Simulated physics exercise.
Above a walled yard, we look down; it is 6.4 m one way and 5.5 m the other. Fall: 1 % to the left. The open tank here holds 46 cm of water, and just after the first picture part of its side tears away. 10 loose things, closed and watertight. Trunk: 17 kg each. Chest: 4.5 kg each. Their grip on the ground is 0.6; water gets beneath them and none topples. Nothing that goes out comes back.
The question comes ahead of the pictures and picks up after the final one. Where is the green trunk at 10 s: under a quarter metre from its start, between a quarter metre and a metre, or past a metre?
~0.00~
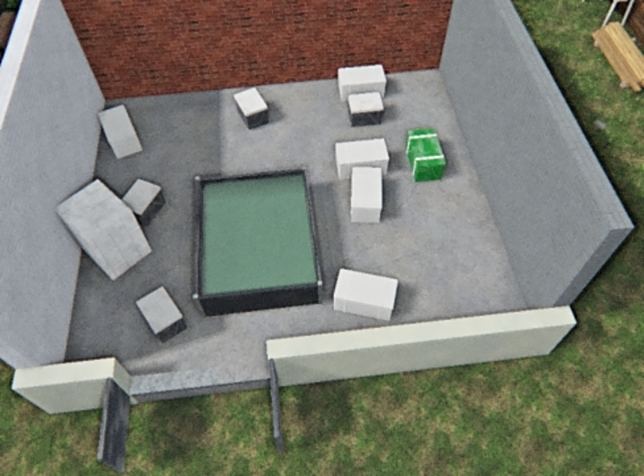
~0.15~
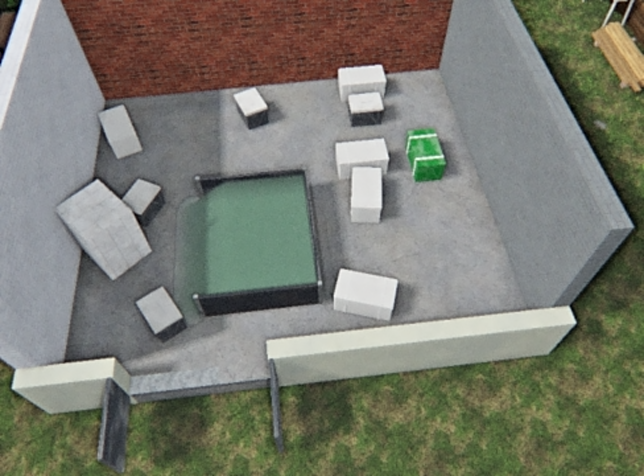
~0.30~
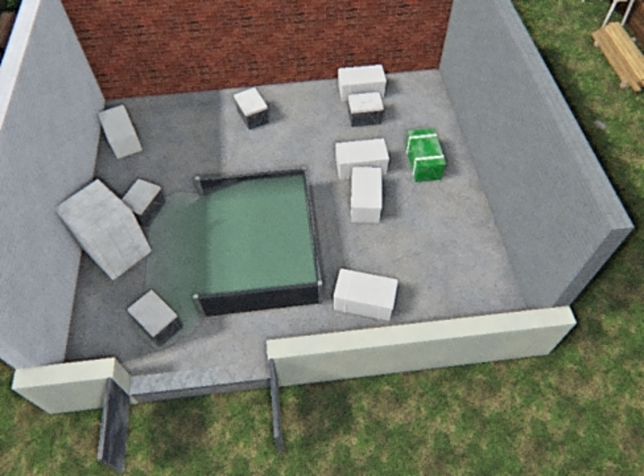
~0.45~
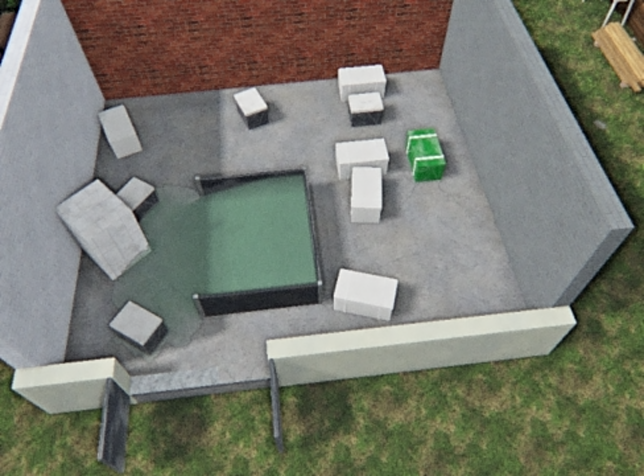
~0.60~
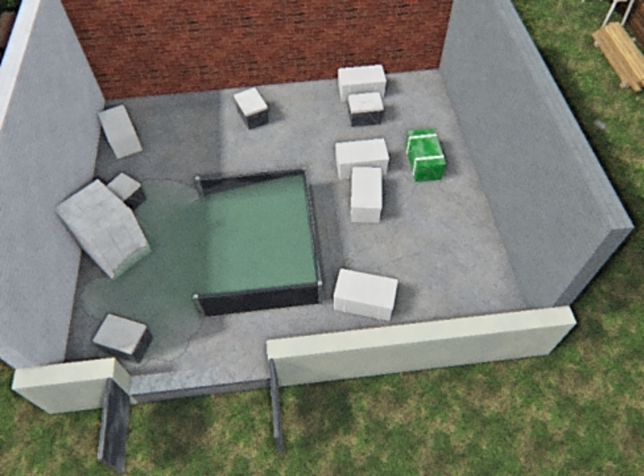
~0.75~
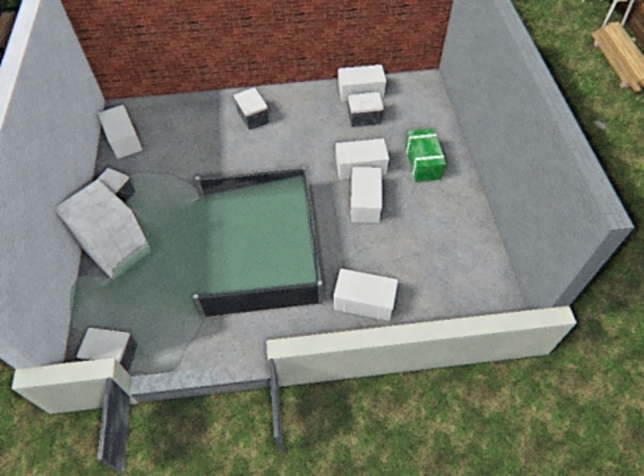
Outcome: About the same spot.
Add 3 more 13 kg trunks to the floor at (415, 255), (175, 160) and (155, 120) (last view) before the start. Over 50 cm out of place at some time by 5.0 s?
One by one: Below the mark, below the mark, beyond the mark.
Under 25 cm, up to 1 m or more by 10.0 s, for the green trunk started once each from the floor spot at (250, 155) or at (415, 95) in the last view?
I'd say it does not really move on the first try and it does not really move on the second.
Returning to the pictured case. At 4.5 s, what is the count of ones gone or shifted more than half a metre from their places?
I make it 4.
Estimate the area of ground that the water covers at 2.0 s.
Roughly 11.0 m2 of it is wet.
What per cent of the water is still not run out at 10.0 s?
Somewhere near 76 percent, give or take.
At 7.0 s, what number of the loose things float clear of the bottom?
At that point I count 2.
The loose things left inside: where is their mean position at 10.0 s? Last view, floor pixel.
Close to (359, 175).
After 2.0 s the green trunk is near (426, 147), 0.0 m from its start, aground; 0 of 10 are out; 2 afloat.
After 4.5 s the green trunk is near (426, 147), 0.0 m from its start, aground; 0 of 10 are out; 2 afloat.
After 7.0 s the green trunk is near (426, 147), 0.0 m from its start, aground; 0 of 10 are out; 2 afloat.
After 10.0 s the green trunk is near (426, 147), 0.0 m from its start, aground; 0 of 10 are out; 3 afloat.
